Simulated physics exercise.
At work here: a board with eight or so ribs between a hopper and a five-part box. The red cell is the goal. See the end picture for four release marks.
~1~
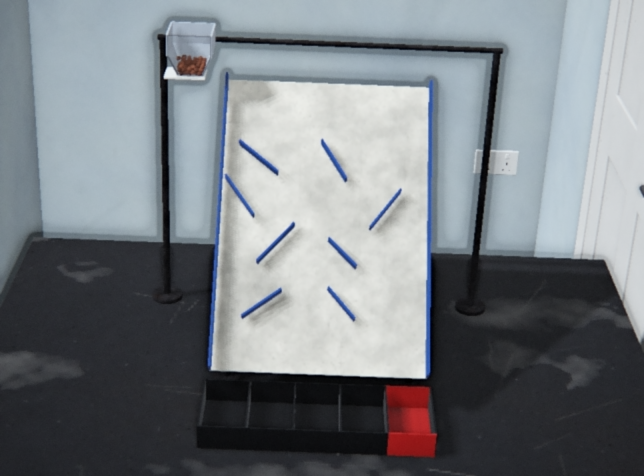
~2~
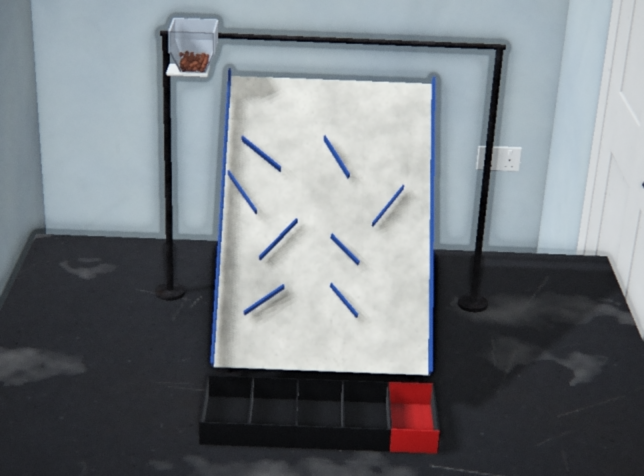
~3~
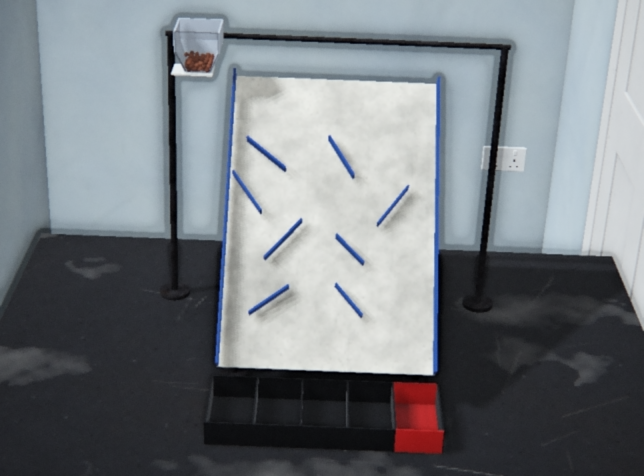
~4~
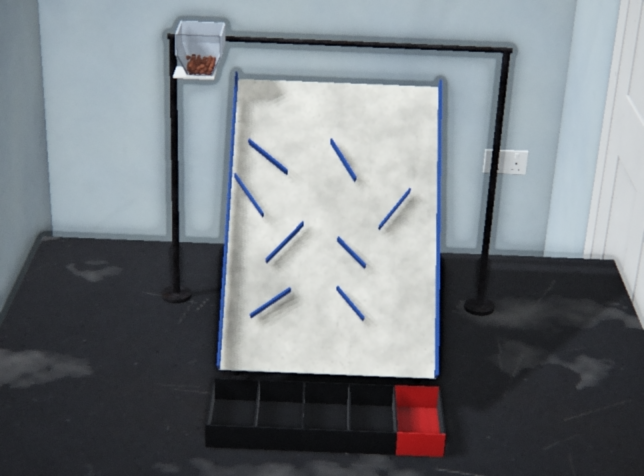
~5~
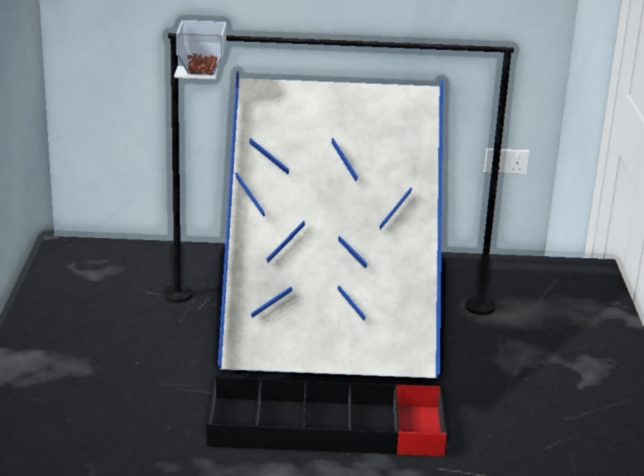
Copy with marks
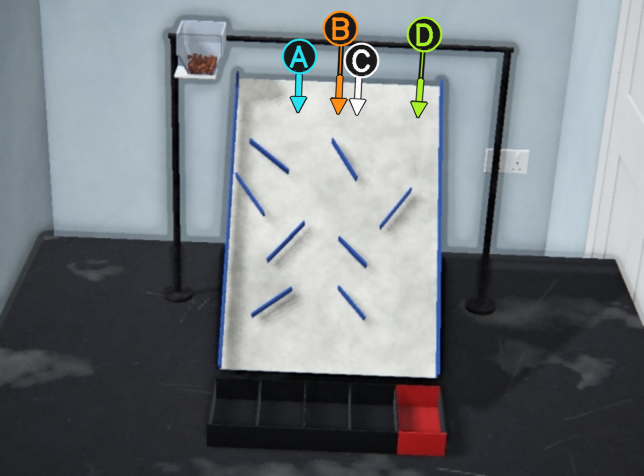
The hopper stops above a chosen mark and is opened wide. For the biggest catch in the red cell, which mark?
Mark D does it best.
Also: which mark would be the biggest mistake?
Mark A.
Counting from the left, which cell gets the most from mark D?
The fifth.
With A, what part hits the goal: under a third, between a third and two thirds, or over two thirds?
Mark A gives under a third.
On the marked copy, mark A meets the board at (298, 106); mark B meets the board at (338, 108); mark C meets the board at (357, 109); mark D meets the board at (418, 111).
For mark A, a small part in the red cell, most in other cells, a small part outside the box.
For mark B, about a third in the red cell, about half in other cells, a small part outside the box.
For mark C, about a third in the red cell, about half in other cells.
For mark D, about two thirds in the red cell, a small part in other cells, about a quarter outside the box.
